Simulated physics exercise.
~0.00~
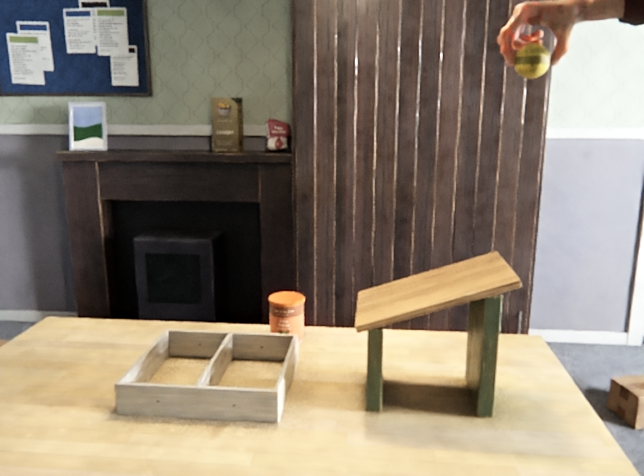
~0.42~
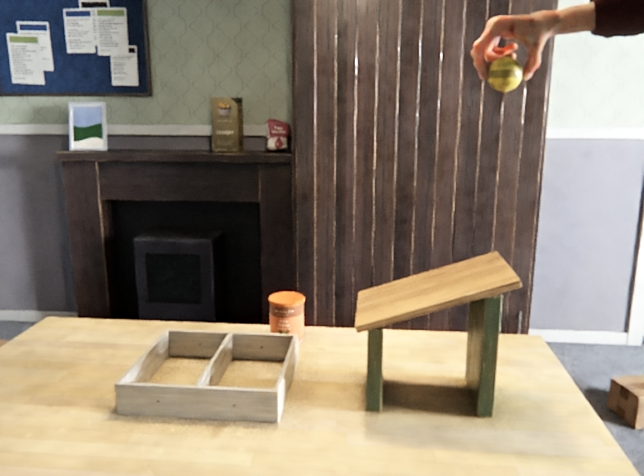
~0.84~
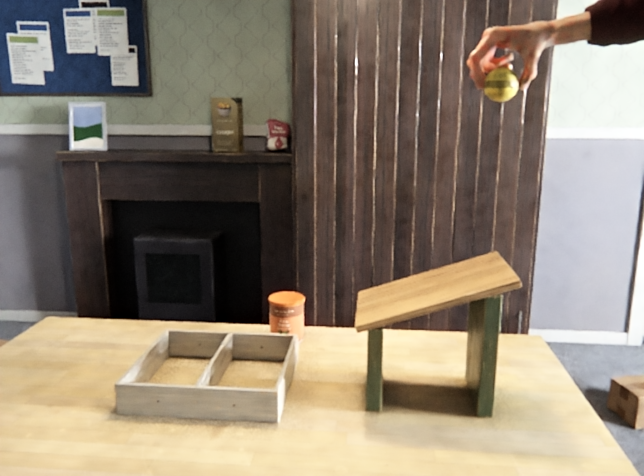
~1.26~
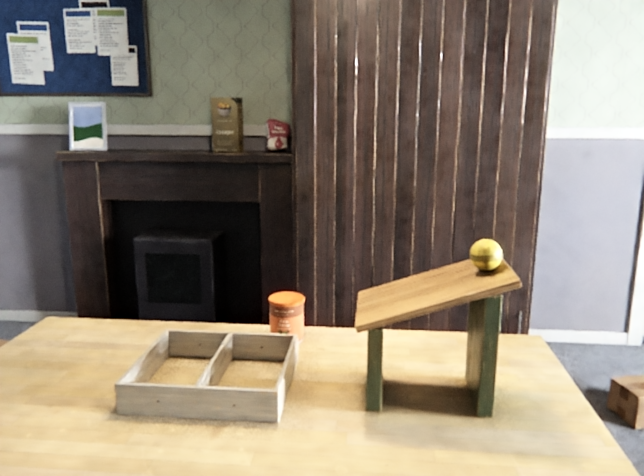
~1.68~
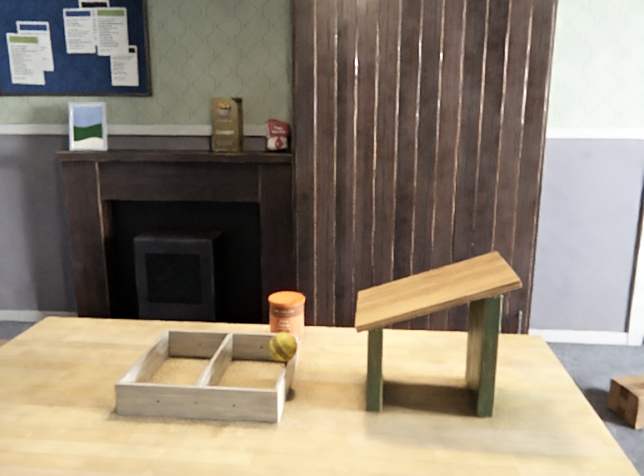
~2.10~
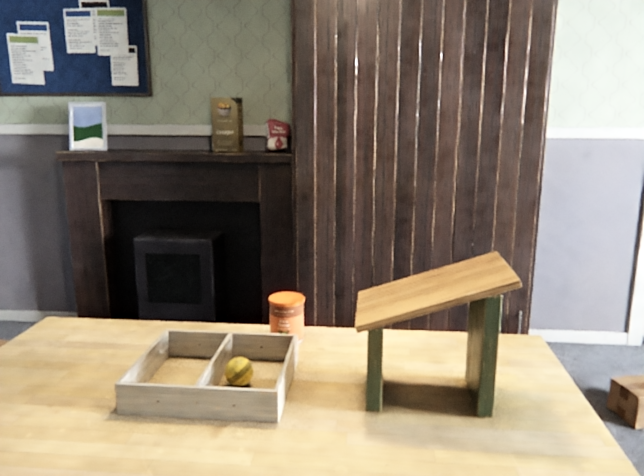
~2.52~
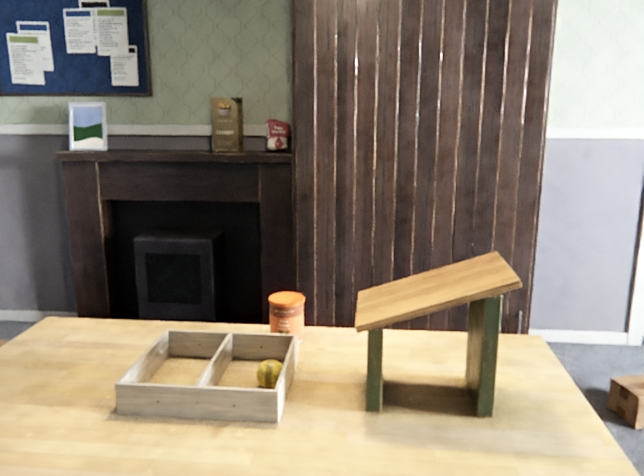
In this clip, a hand lowers a yellow ball over a sloping board and releases it, then withdraws as the ball moves down leftward into a divided wooden tray, shifts back right inside the nearer bay and rests there, while an orange tin stays in place.
